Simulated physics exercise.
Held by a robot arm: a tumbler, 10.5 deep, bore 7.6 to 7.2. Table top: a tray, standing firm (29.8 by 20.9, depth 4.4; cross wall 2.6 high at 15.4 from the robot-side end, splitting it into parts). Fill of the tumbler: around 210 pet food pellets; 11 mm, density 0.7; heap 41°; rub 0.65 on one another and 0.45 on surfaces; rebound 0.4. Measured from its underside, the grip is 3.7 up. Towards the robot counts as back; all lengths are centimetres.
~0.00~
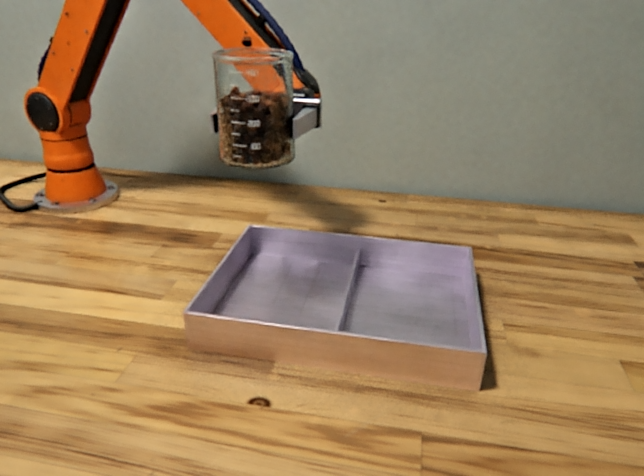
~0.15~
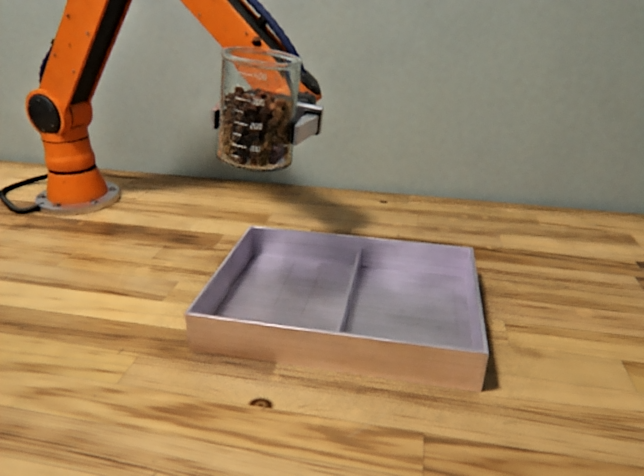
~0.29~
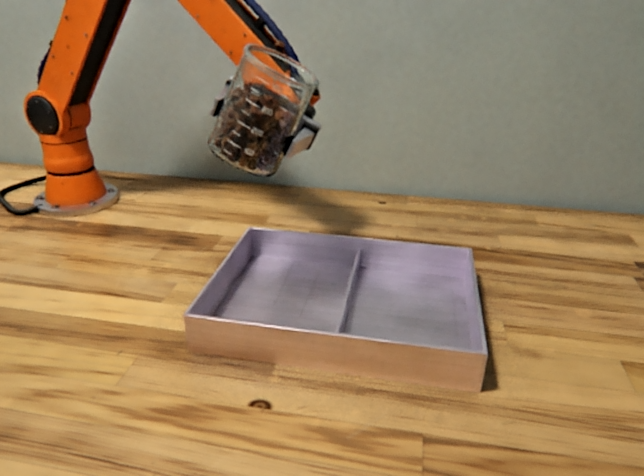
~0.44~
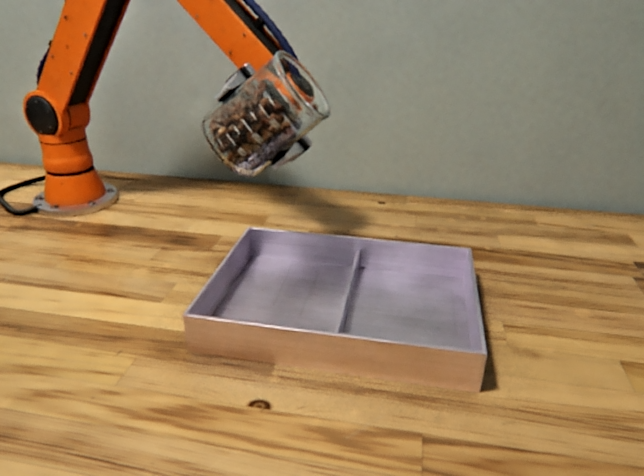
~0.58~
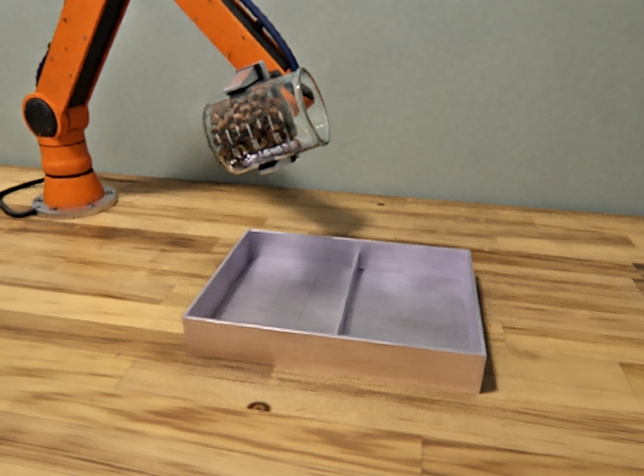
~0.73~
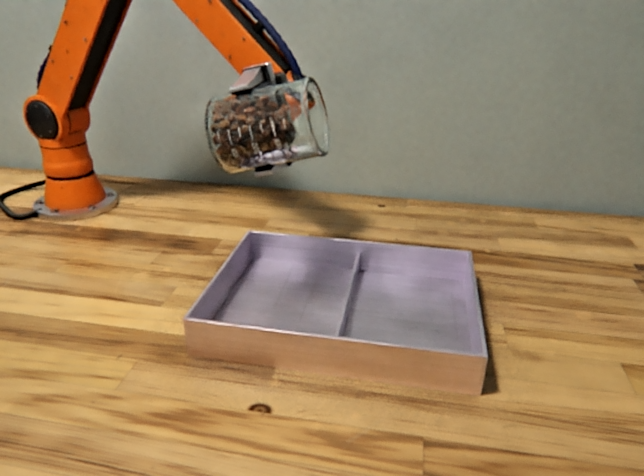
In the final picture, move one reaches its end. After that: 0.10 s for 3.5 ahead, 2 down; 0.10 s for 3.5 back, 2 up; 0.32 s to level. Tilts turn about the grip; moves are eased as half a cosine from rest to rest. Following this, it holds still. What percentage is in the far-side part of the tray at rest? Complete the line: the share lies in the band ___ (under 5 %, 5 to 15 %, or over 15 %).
The share lies in the band 5 to 15 %.
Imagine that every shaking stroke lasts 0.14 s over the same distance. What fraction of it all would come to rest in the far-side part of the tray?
In that case it would be near 0 percent.
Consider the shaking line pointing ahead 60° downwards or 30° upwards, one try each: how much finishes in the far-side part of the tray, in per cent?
Result: Approx. 0 % and 35 %, one try each.
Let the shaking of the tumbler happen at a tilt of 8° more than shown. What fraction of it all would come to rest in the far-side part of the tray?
Near 10 %.
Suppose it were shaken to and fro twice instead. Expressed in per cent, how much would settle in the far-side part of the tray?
That would give close to 10 percent.
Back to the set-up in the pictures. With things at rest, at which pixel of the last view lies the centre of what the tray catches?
Near (402, 317).
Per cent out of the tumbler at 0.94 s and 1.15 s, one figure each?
Taking the two times in order, I'd say 5 and then 10 per cent.
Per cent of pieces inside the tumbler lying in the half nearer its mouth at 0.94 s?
40 per cent.
After 0.94 s, tilted 76° forward, highest piece 25 above the table; 200 in the tumbler, 10 in flight or on a rim.
After 1.15 s, tilted 18° forward, highest piece 28 above the table; 190 in the tumbler, 17 in the far-side part, 3 in the robot-side part.
After 1.45 s, level, highest piece 26 above the table; 190 in the tumbler, 18 in the far-side part, 2 in the robot-side part.
After 2.50 s, level, highest piece 26 above the table; 190 in the tumbler, 18 in the far-side part, 2 in the robot-side part.
In the end, 190 in the tumbler, 18 in the far-side part, 2 in the robot-side part. That is 9 % in the far-side part of the tray.
